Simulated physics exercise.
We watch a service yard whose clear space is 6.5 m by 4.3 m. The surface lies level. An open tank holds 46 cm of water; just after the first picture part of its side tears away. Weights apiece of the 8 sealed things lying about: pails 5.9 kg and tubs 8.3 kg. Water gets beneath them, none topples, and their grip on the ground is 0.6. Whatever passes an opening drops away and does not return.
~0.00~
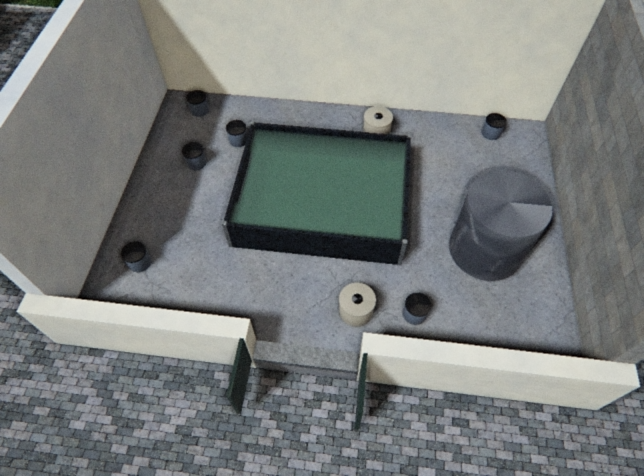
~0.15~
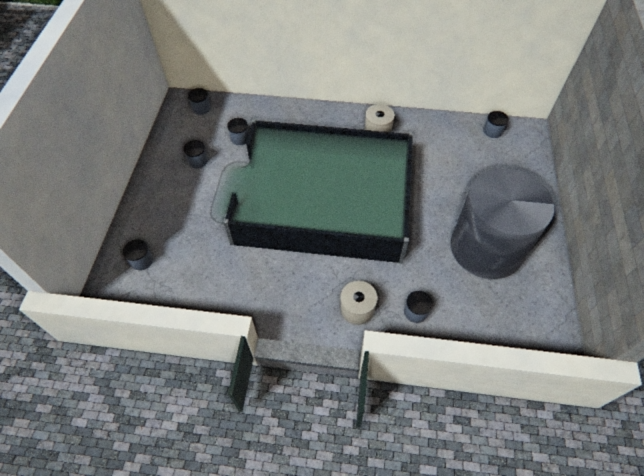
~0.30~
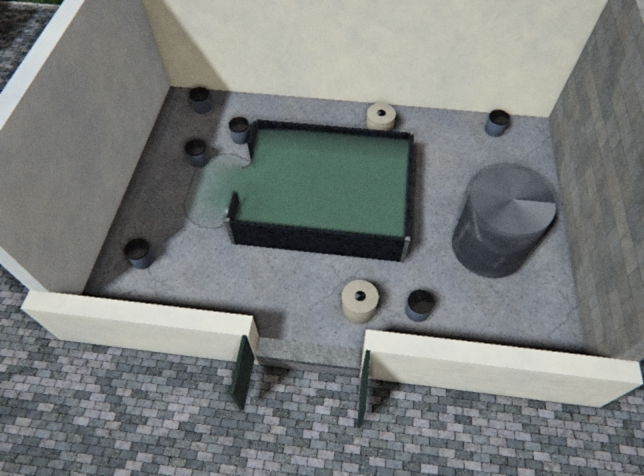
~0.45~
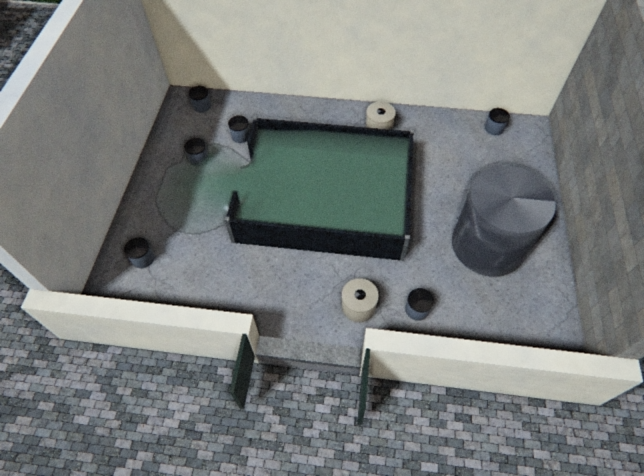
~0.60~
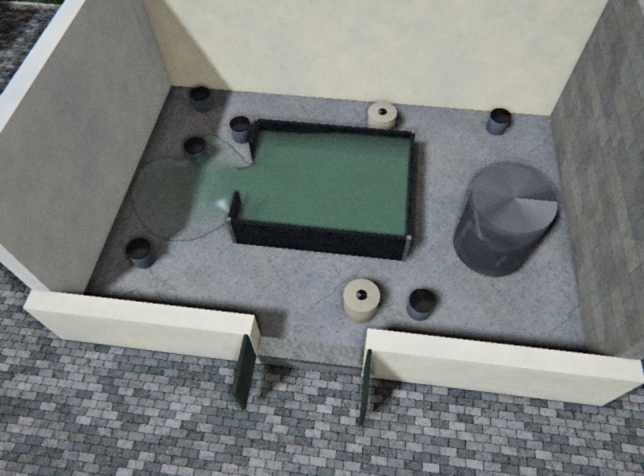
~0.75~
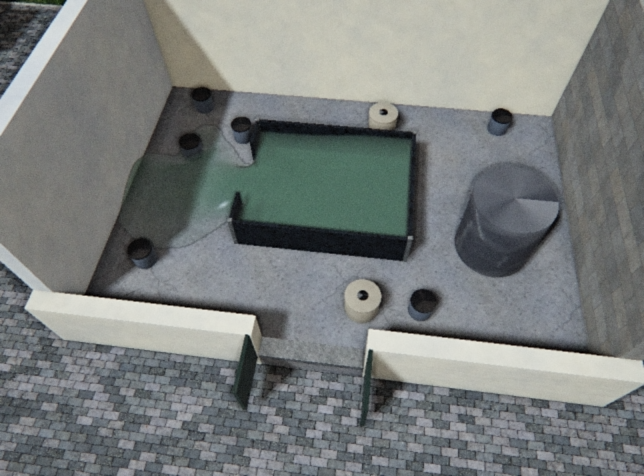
Green water pours through a gap that opens in the left side of a dark-walled tank, spreading as a thin, rounded sheet toward the left wall and around the nearest dark pails, one shifting slightly. The view looks down from above into a pale-walled yard with grey paving outside, almost still. A large grey cylinder stands right of the tank, with cream tubs and more dark pails around it.
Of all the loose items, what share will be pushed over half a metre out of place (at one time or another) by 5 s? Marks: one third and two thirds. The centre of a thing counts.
Share: One to two thirds.
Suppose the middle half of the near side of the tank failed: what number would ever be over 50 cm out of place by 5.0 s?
Then 1.
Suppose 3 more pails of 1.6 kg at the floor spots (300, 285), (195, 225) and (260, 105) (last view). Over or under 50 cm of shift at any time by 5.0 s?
In that order: More, over, past it.
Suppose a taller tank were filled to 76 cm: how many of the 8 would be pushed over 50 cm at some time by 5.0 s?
In that case 7 of them.
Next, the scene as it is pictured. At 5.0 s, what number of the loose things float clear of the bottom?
At that moment 0.
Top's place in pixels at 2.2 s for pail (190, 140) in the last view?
Near (196, 80).
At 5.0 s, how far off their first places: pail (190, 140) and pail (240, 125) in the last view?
In turn: 300 cm, 0 cm.
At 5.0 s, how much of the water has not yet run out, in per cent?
About 100 per cent.
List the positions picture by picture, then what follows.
In the first picture, a pail at (192, 150) rests on the ground; a pail at (236, 127) rests on the ground; water covers 4.1 m2; 0 of 8 have shifted.
In the second picture, a pail at (194, 148) rests on the ground; a pail at (237, 125) rests on the ground; 4.5 m2 under water; 0 of 8 have shifted.
In the third picture, a pail at (195, 147) rests on the ground; a pail at (239, 124) rests on the ground; water covers 5.1 m2; 0 of 8 have shifted.
In the fourth picture, a pail at (195, 146) rests on the ground; a pail at (238, 123) rests on the ground; 5.7 m2 under water; 0 of 8 have shifted.
In the fifth picture, a pail at (194, 145), on the bottom, 5 cm from its start; a pail at (240, 123), on the bottom; water covers 6.4 m2; 0 of 8 have shifted.
In the sixth picture, a pail at (189, 141) rests on the ground, 19 cm from its start; a pail at (241, 124) rests on the ground; 7.0 m2 under water; 1 of 8 have shifted.
After 1.1 s 1 of 8 are over 50 cm from their spots; 0 afloat.
After 2.2 s 1 of 8 are over 50 cm from their spots; 1 afloat.
After 3.5 s 3 of 8 are over 50 cm from their spots; 0 afloat.
After 5.0 s 3 of 8 are over 50 cm from their spots, and 3 have been at some point; 0 afloat.
